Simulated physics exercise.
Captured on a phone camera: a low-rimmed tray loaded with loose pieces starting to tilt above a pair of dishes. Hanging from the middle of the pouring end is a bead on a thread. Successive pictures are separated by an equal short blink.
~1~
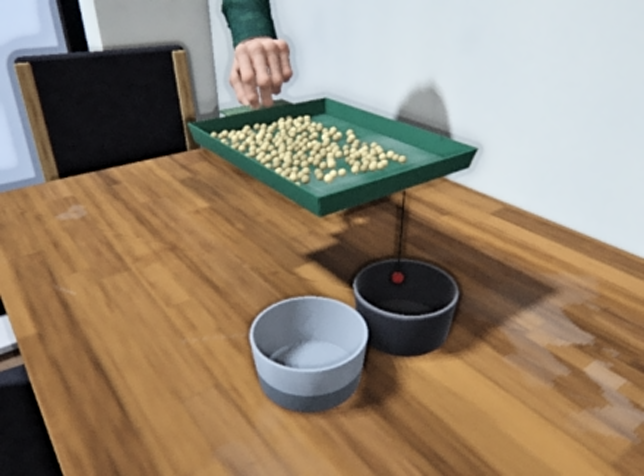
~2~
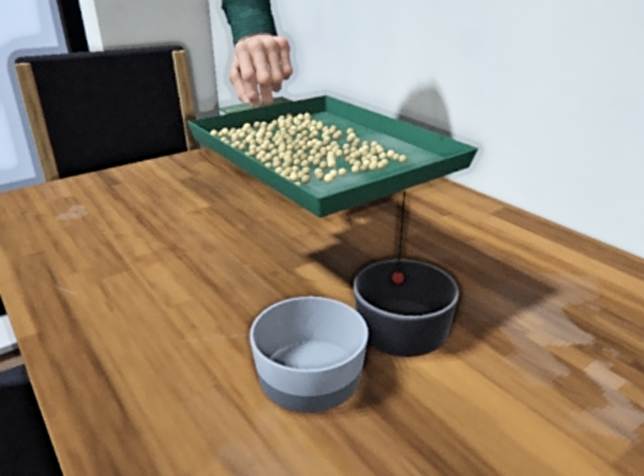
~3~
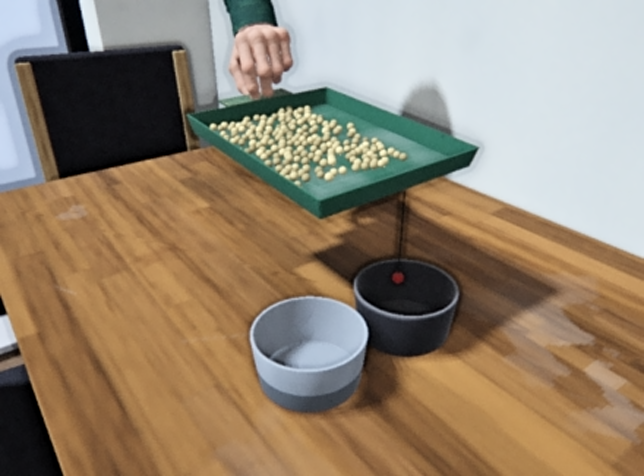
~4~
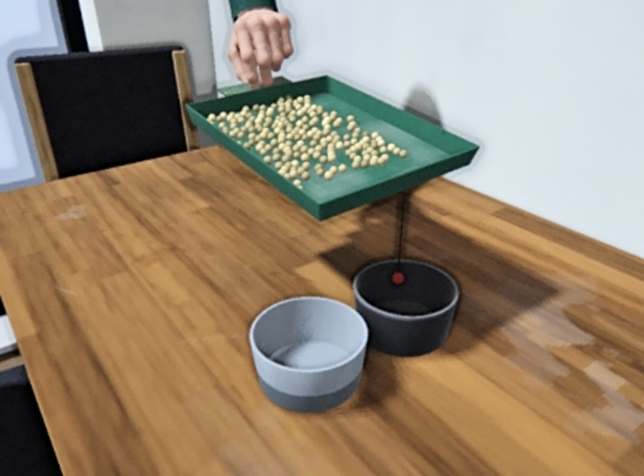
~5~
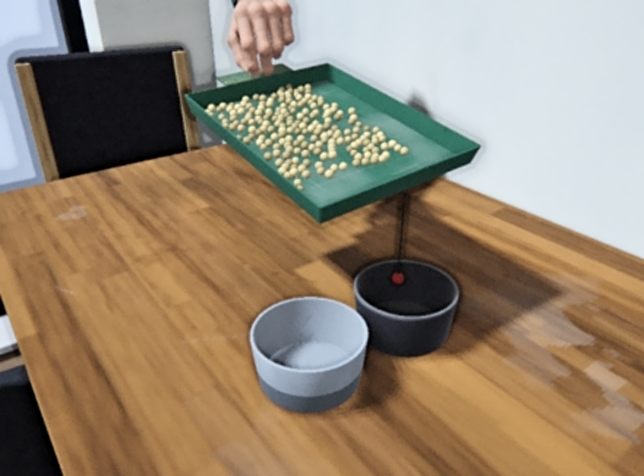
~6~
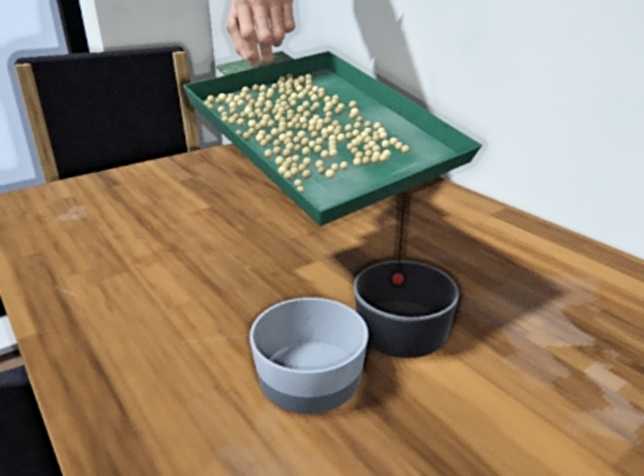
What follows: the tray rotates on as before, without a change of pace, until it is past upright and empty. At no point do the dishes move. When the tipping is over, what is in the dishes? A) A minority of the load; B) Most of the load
Most of the load (B).
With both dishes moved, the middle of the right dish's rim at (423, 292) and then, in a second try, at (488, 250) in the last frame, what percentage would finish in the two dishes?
Roughly 90% first, roughly 0% second.
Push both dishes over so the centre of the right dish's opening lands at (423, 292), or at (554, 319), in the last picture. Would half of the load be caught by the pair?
Catch, run one: Past the halfway mark; run two: Below the halfway mark.
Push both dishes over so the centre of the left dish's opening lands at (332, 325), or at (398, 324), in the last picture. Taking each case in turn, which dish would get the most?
It comes out as the dish further left in the first try and the dish further left in the second.
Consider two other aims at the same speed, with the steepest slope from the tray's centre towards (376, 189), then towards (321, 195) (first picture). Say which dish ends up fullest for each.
In the first case it's the one on the left, in the second the one on the left.
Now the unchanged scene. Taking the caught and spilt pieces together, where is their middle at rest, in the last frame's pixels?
The centre settles at about (328, 377).
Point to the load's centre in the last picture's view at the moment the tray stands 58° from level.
Roughly at (340, 186).
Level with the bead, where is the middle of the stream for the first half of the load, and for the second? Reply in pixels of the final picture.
The first part passes (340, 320); everything after passes (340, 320).
Soon after the last picture, tray tipped steeply; nearly all on the tray; a stray few outside both; a stray few in the air.
A little later, tray tipped right over; most on the tray; a small part in the left dish; a stray few outside both; a small part in the air.
Later still, tray tipped past a quarter turn; most in the left dish; a stray few in the right dish; about a quarter outside both.
At rest, tray tipped past a quarter turn; most in the left dish; a stray few in the right dish; about a quarter outside both.
